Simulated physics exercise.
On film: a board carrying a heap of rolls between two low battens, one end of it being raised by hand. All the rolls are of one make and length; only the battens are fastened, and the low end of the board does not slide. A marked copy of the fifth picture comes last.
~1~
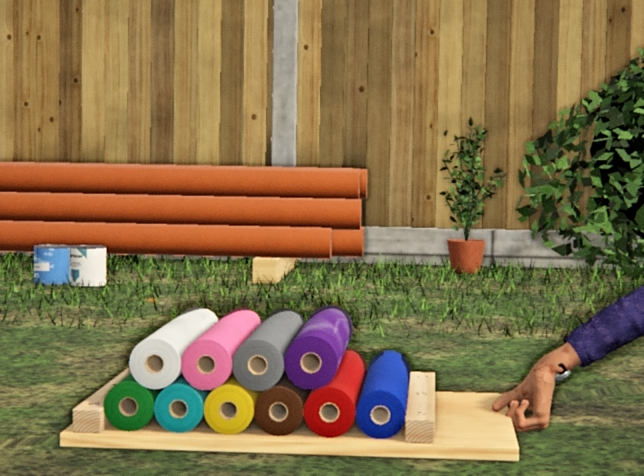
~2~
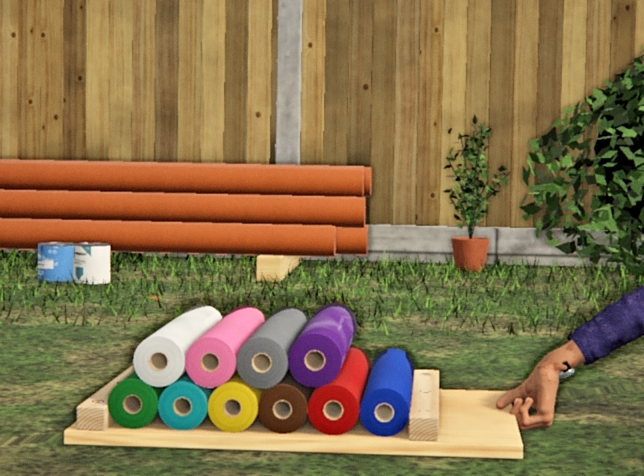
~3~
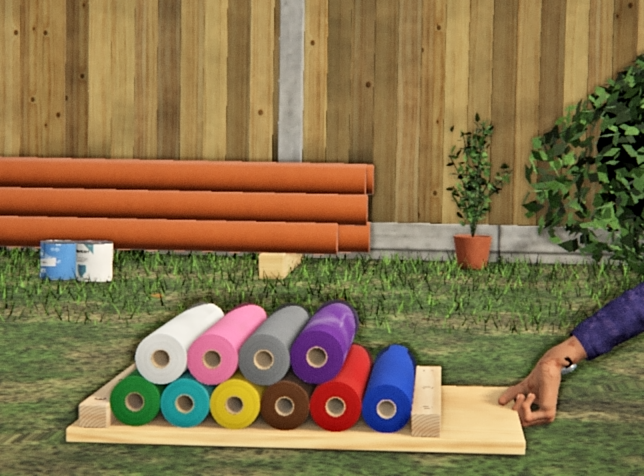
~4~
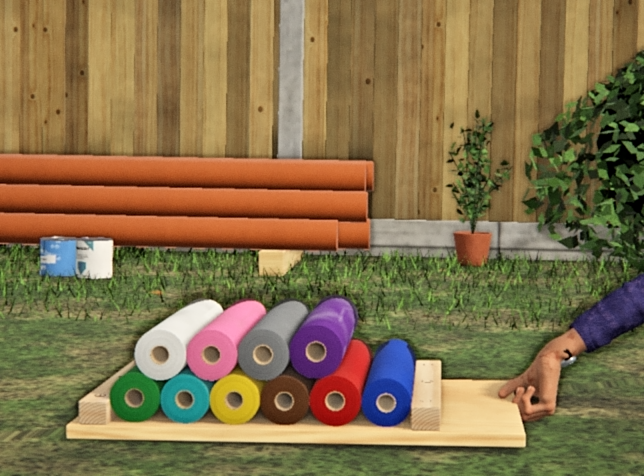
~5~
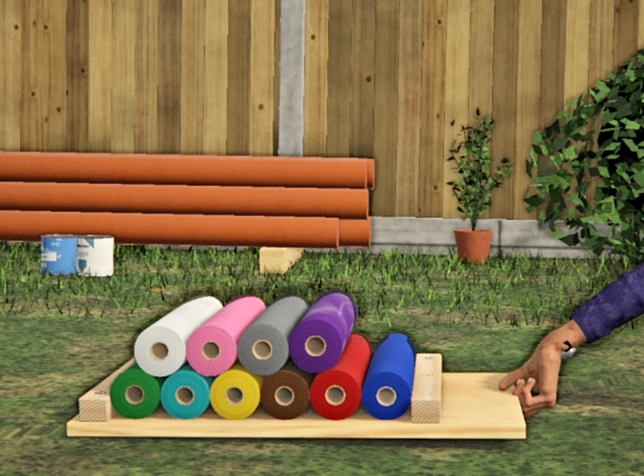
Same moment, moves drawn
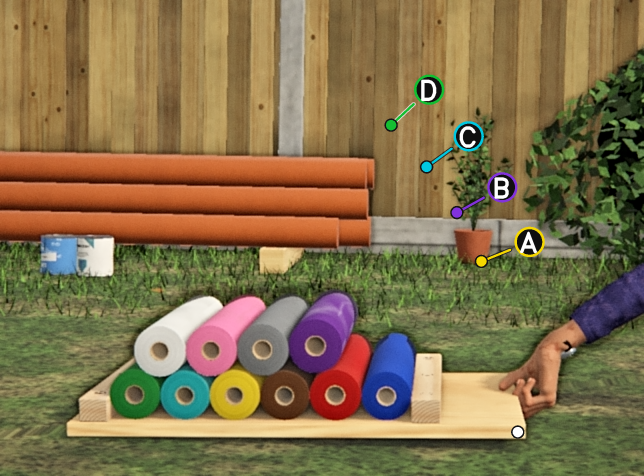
A hand at the right edge grips the end of a wooden board on the grass, where ten coloured rolls lie stacked in two rows between low wooden strips. It lifts that end very slightly, and the rolls keep their places in the stack as the board tilts a little.
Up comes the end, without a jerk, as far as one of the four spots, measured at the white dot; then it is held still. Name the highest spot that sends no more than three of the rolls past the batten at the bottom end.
It can be raised to A.
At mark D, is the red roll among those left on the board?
The red roll: Yes.
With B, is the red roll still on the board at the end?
The red roll: Yes.
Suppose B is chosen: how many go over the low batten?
The count is four.
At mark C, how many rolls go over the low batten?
With C, four.
On the marked copy, A at (481, 261); B at (457, 213); C at (427, 167); D at (391, 125); the white dot at (518, 432).
Taking A. A third of the way, board at 15°.
Two thirds of the way, board at 24°.
When it is over, board at 24°, one over the low batten (white).
As for the rest, B four over the low batten (white, pink, grey, purple); C four over the low batten (white, pink, grey, purple); D four over the low batten (white, pink, grey, purple).
